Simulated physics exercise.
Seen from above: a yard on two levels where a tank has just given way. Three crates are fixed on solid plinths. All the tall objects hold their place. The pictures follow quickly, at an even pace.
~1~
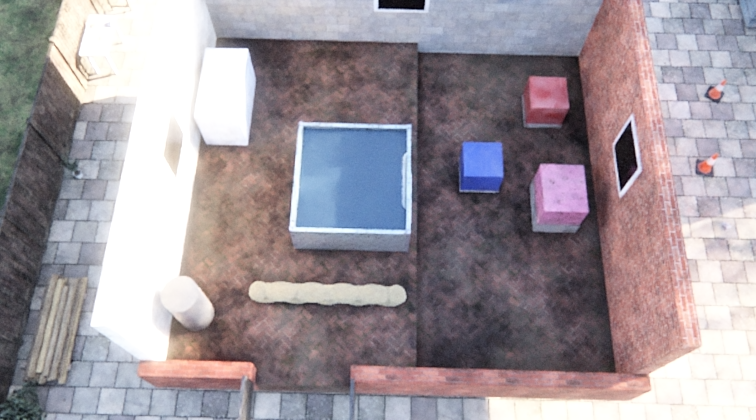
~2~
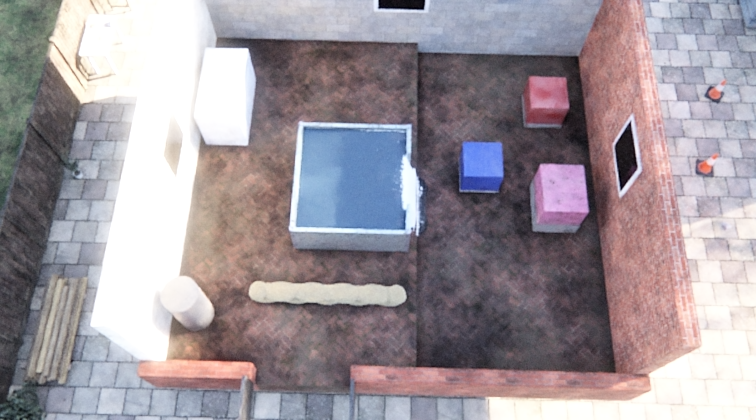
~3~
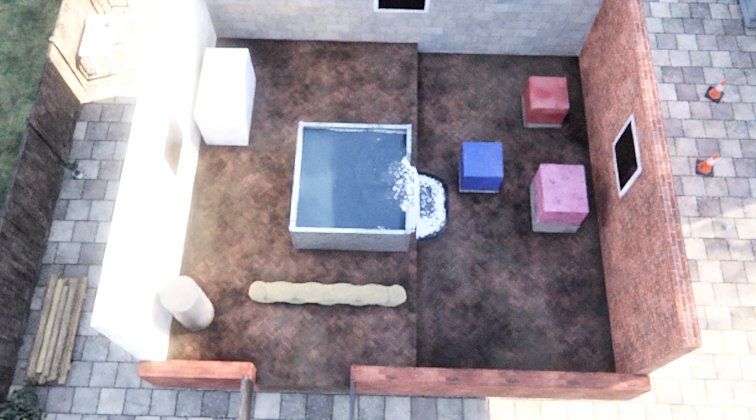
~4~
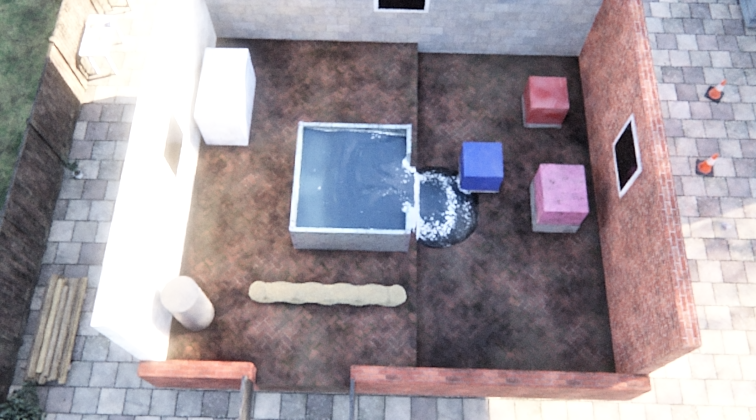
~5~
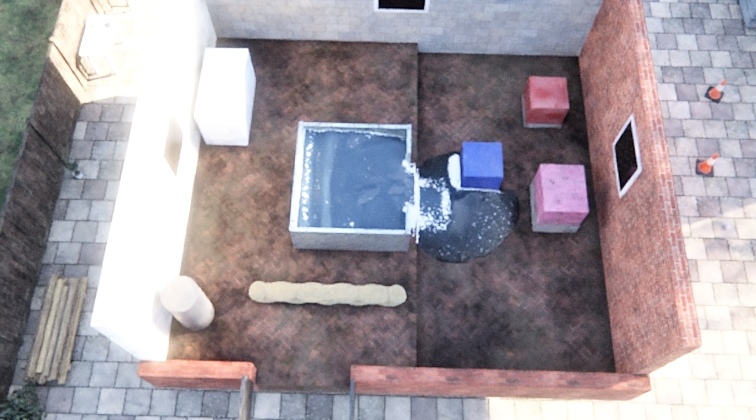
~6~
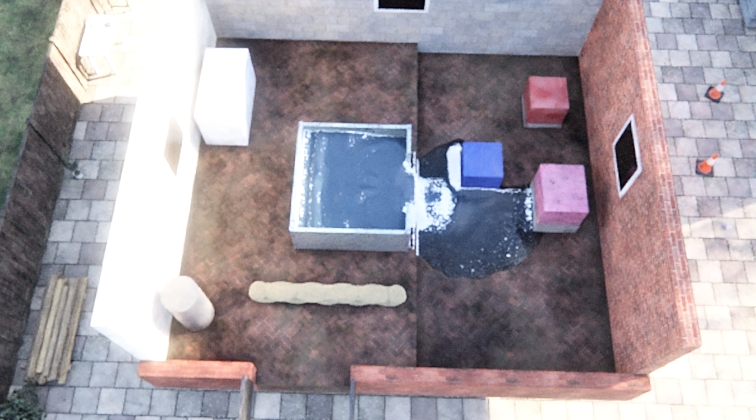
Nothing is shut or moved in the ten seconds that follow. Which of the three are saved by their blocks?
One by one: The pink crate is soaked; the blue crate is soaked; the red crate is soaked.
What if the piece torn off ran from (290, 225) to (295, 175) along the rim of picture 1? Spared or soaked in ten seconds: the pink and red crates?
Then: The pink crate remains dry, the red crate keeps dry.
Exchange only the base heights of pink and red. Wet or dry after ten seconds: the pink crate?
In short: The pink crate ends up wet.
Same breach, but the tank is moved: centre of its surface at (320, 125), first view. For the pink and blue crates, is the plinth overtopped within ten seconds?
In short: Pink is spared; blue takes water.
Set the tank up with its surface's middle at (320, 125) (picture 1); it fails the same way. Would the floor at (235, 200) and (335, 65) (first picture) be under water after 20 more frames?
In turn: Not flooded, not flooded.
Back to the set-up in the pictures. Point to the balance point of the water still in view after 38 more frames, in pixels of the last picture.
I would point to (464, 209).
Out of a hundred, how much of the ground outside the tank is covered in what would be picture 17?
Some 35 per cent.
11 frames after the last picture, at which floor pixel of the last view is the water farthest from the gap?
Near (607, 382).
A moment on, water covers 25 % of the floor; the pink crate water round its plinth, the blue crate water round its plinth, the red crate water round its plinth.
Next, water covers 35 % of the floor; the pink crate water round its plinth, the blue crate water round its plinth, the red crate water round its plinth.
Then, water covers 45 % of the floor; the pink crate water round its plinth, the blue crate water round its plinth, the red crate water round its plinth.
Later, water covers 50 % of the floor; the pink crate water round its plinth, the blue crate water round its plinth, the red crate water round its plinth.
In the end, water covers 50 % of the floor; the pink crate was topped, the blue crate was topped, the red crate was topped.
